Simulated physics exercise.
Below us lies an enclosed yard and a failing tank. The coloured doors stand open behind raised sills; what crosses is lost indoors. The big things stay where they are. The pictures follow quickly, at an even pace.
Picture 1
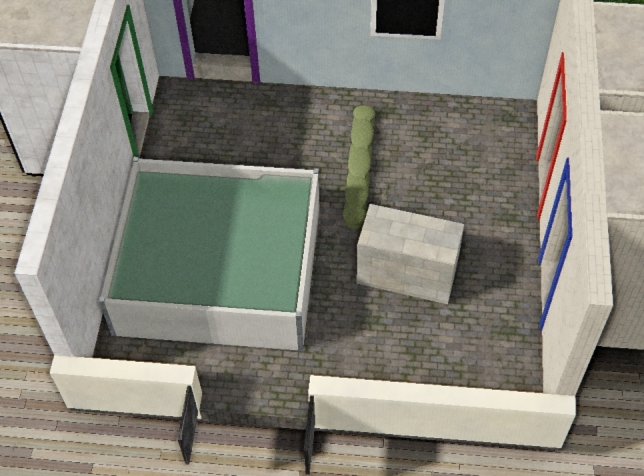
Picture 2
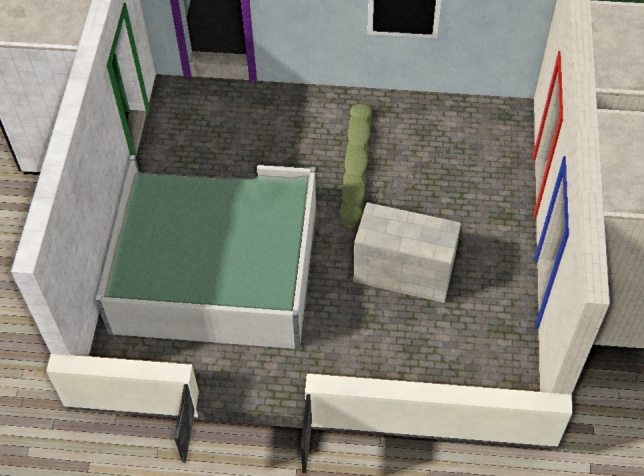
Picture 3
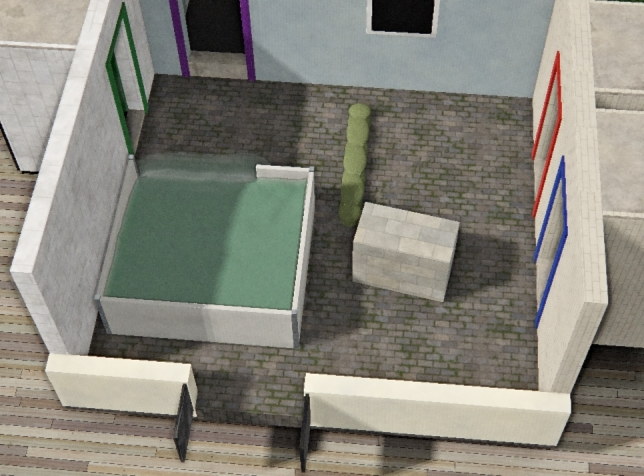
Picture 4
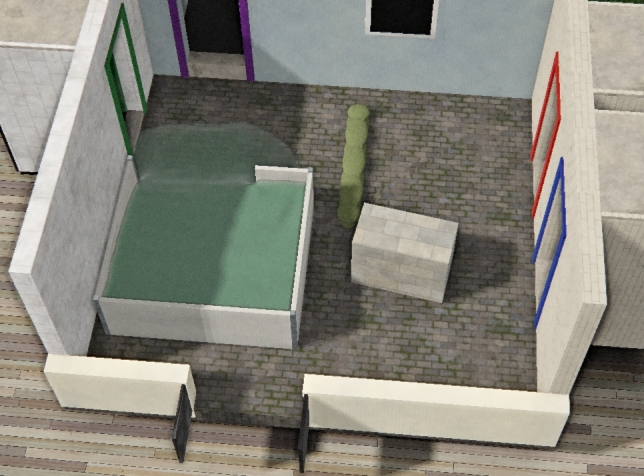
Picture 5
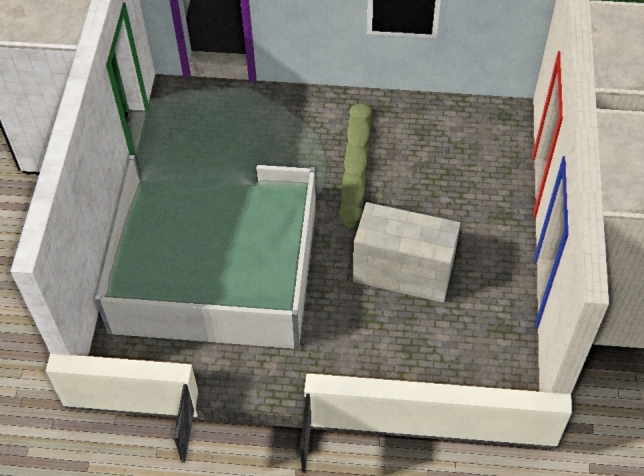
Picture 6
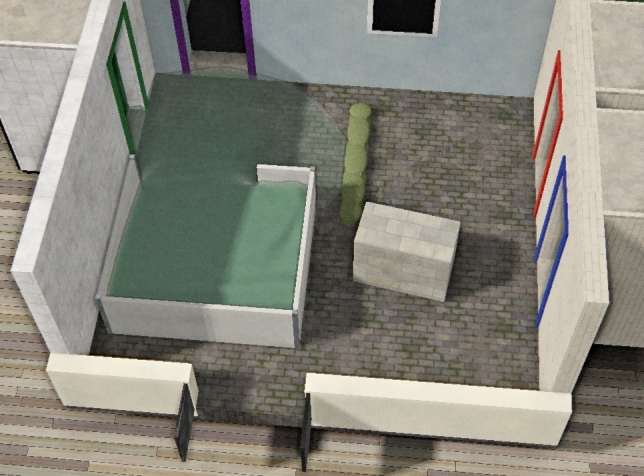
A tank's far side opens and green water spreads across the paved yard behind it.
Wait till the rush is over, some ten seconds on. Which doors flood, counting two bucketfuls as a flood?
In the end: The purple door lets in a lot; the blue door admits no more than that; the green door lets in a lot; the red door lets in a lot.
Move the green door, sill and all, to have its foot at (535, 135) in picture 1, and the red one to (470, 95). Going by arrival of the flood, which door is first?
First comes the purple door.
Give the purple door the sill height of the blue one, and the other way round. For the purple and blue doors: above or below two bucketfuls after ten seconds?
One by one: The purple one goes over; the blue one keeps below it.
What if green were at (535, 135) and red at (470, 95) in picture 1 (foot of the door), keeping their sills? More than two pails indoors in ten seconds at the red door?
My reading: The red door holds.
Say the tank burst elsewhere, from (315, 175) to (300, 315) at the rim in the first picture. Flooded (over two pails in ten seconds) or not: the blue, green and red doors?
One by one: Blue takes more; green passes that mark; red floods.
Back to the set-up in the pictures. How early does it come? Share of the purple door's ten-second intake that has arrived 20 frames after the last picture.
About 100 per cent.
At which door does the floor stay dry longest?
That is the blue door.
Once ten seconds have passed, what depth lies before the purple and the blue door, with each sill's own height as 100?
About 40 and 80 per cent.
A moment on, water covers 30 % of the floor; the purple door over two buckets in, the blue door not reached, the green door over two buckets in, the red door not reached.
Next, water covers 40 % of the floor; the purple door far over two buckets in, the blue door not reached, the green door far over two buckets in, the red door not reached.
Then, water covers 65 % of the floor; the purple door far over two buckets in, the blue door wet at the sill, nothing in, the green door far over two buckets in, the red door under two buckets in.
Later, water covers 90 % of the floor; the purple door far over two buckets in, the blue door wet at the sill, nothing in, the green door far over two buckets in, the red door far over two buckets in.
In the end, water covers 95 % of the floor; the purple door far over two buckets in, the blue door wet at the sill, nothing in, the green door far over two buckets in, the red door far over two buckets in.
